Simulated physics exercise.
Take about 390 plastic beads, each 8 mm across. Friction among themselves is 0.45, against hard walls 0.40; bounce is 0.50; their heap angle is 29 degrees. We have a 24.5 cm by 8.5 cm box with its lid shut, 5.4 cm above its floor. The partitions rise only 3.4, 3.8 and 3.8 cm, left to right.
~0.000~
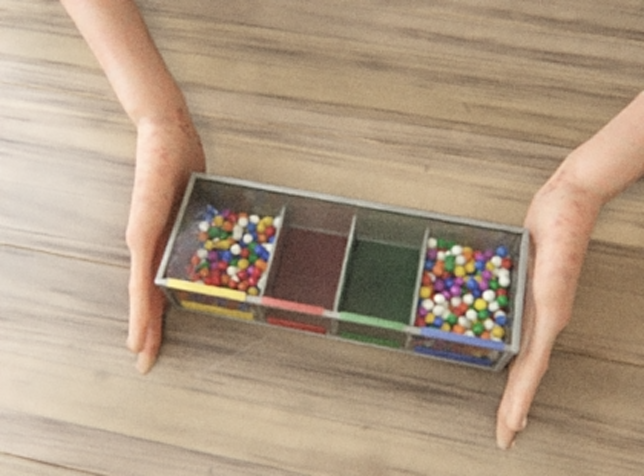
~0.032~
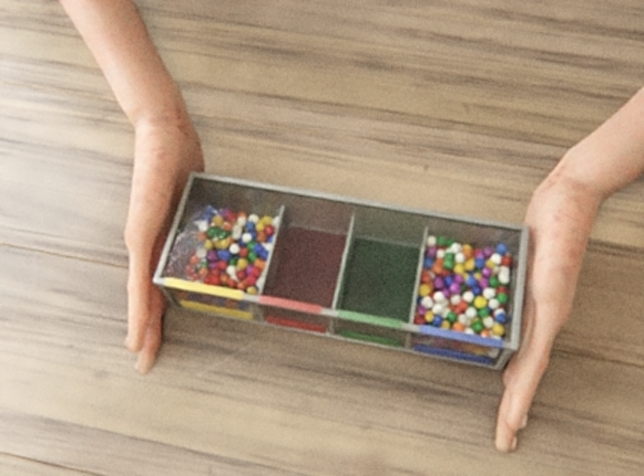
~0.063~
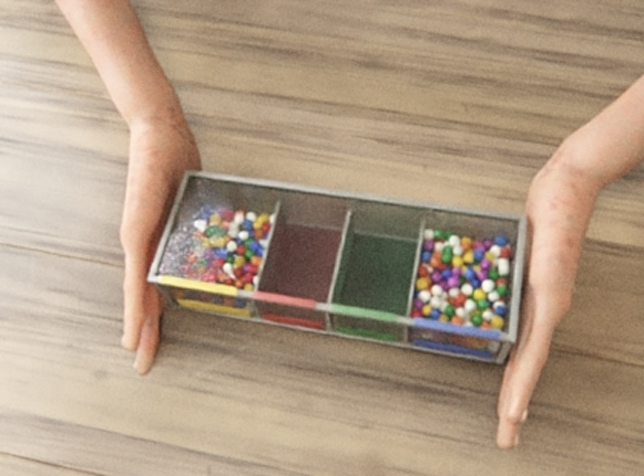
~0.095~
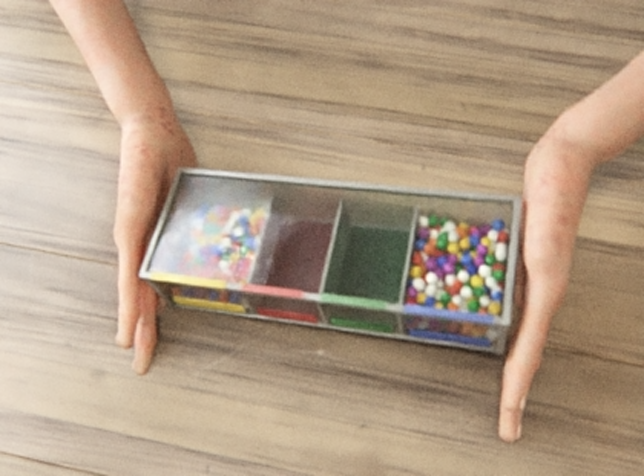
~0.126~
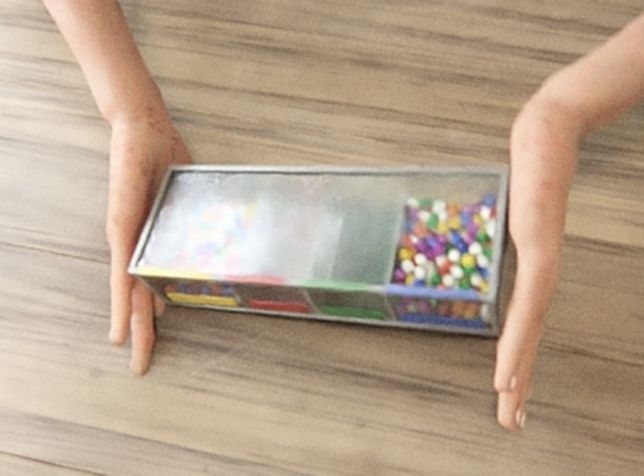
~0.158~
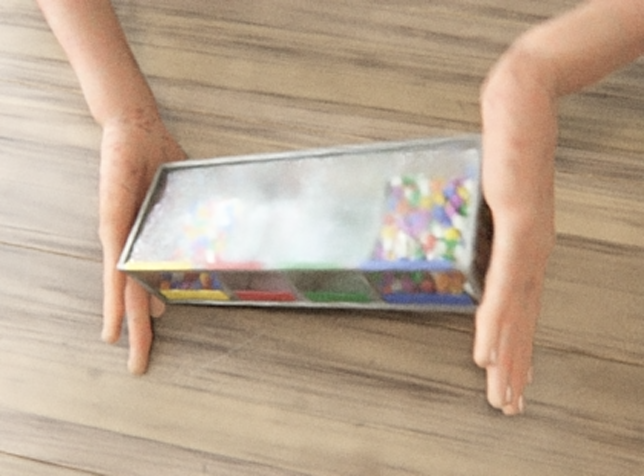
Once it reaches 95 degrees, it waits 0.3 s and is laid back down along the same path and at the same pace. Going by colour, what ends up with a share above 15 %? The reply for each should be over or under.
For red compartment it is under, for blue compartment it is over, for green compartment it is under, for yellow compartment it is over.
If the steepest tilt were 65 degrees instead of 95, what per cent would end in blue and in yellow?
Then: Blue 50; yellow 40.
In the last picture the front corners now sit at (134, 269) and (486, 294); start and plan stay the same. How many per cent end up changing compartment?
Something like 10 in a hundred.
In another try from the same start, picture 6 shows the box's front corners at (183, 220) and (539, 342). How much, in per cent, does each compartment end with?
Red = 10 %; blue = 80 %; green = 10 %; yellow = 0 %.
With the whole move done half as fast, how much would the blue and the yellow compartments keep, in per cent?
Outcome, in per cent - blue: 45; yellow: 50.
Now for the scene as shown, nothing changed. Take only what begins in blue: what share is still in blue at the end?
About 80 in a hundred.
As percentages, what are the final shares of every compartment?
Red 0; blue 55; green 0; yellow 45.
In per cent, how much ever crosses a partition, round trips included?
Roughly 10 %.
After 0.68 s, tilt 95 degrees; blue 55 %, green 5 %, yellow 40 %.
Then, at 1.02 s, tilt 57 degrees; blue 55 %, yellow 45 %.
After 1.46 s, tilt 0 degrees; blue 55 %, yellow 45 %.
At rest (1.8 s), red 0 %, blue 55 %, green 0 %, yellow 45 %.
